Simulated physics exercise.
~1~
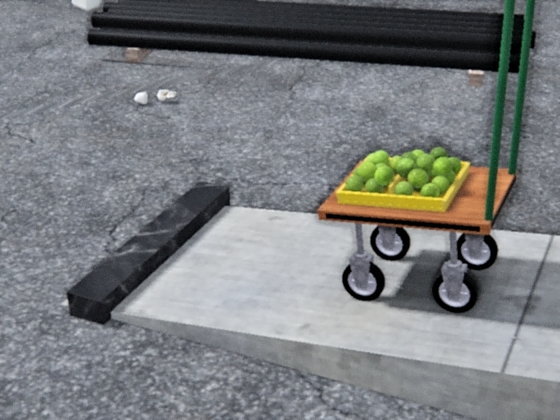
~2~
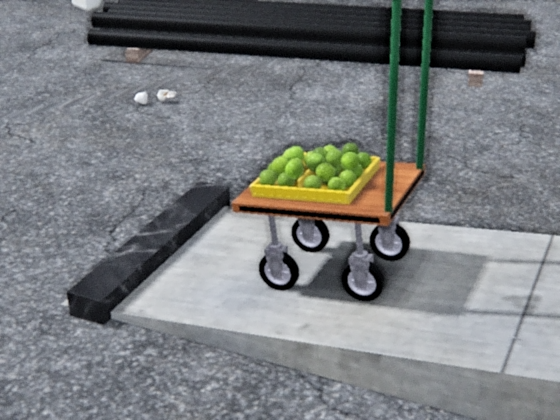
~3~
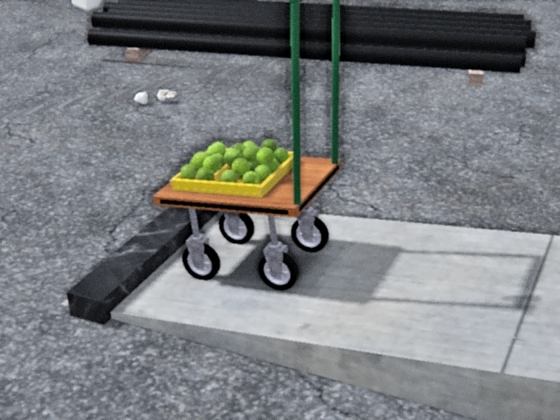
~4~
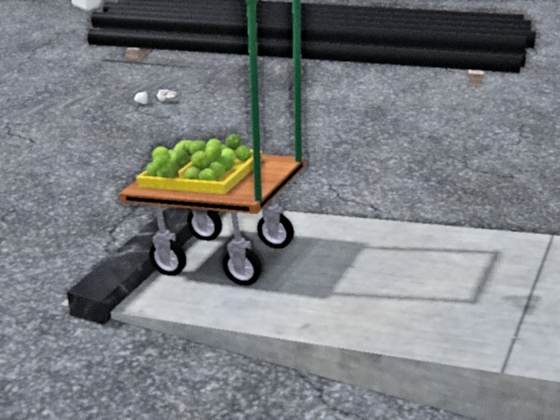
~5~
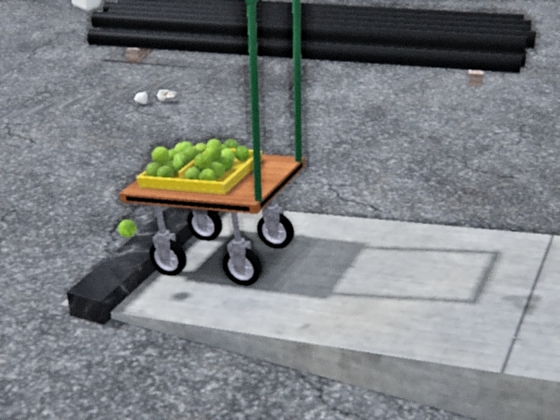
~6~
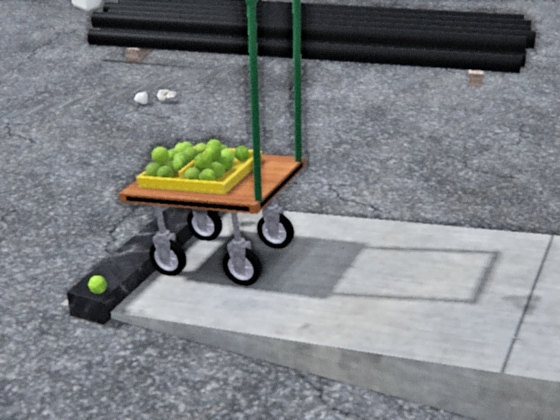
Flatbed trolley carrying a yellow container of green apples rolling left down a ramp, stopping at a kerb, one apple dropping onto it.
